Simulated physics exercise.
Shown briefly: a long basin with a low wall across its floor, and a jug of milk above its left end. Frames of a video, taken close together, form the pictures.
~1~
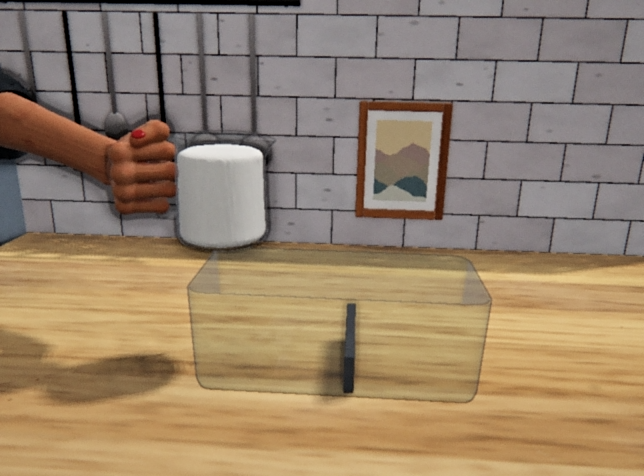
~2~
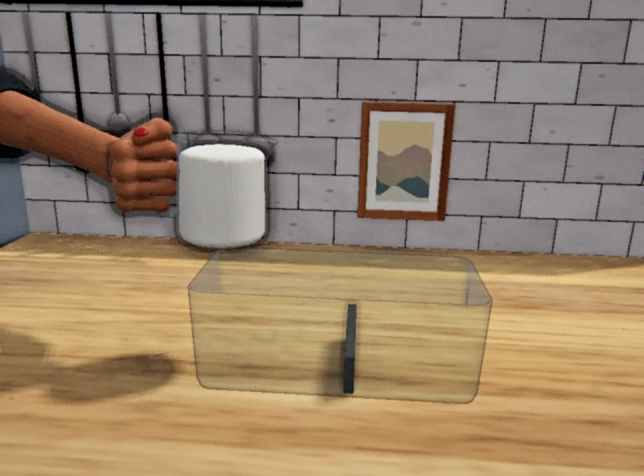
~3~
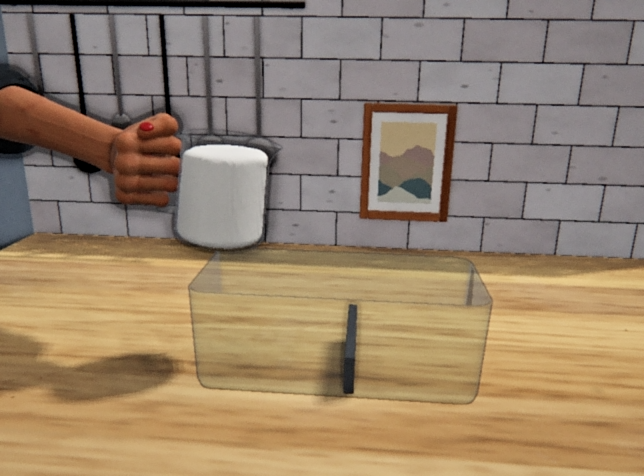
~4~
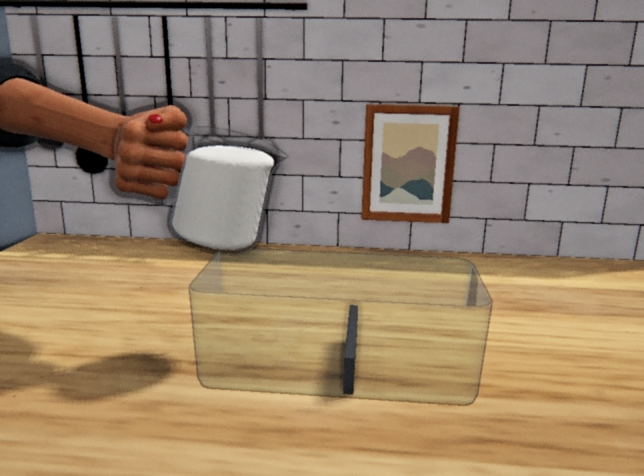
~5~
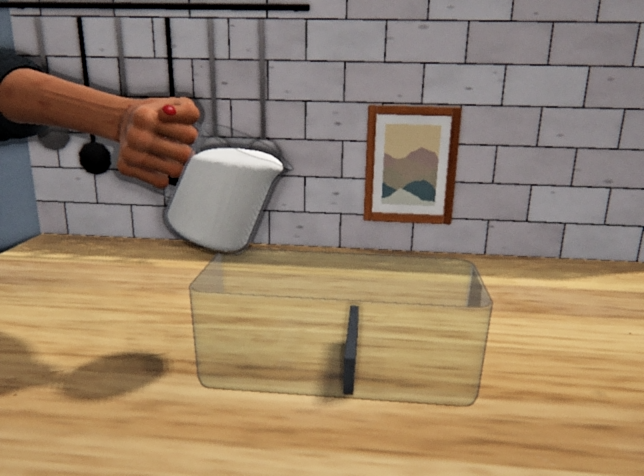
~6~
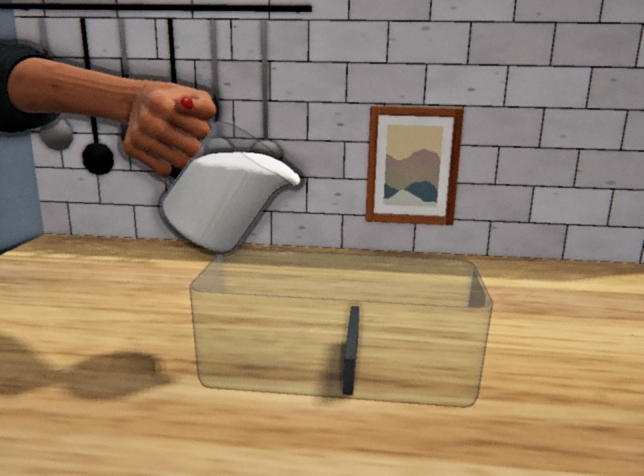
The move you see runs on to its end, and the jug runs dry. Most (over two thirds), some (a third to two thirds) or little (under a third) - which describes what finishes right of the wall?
Little.
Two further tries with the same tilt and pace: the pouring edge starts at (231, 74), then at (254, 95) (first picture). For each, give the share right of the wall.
You'd get 10 percent from the first and 5 percent from the second.
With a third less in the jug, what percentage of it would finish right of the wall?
Close to 5 per cent, more or less.
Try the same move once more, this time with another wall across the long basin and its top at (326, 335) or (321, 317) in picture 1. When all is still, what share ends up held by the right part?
In turn 40 and 35 in a hundred.
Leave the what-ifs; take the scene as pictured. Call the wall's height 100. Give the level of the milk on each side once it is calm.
Once it settles, the left reaches around 60 and the right around 10.
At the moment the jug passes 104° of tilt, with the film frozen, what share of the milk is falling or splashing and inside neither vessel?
I'd reckon some 20 per cent.
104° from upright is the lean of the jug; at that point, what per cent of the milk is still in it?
Amount still in: Approx. 55 %.
A moment on, the jug is tipped right over and 53 per cent is still to pour, 26 is left of the wall and 3 right of it.
Next, the jug is tipped right over and 8 per cent is still to pour, 83 is left of the wall and 3 right of it.
Then the jug is tipped right over and 0 per cent is still to pour, 91 is left of the wall and 7 right of it.
Later the jug is tipped right over and 0 per cent is still to pour, 91 is left of the wall and 7 right of it.
In the end 91 per cent lies left of the wall, 7 right of it and 2 outside.
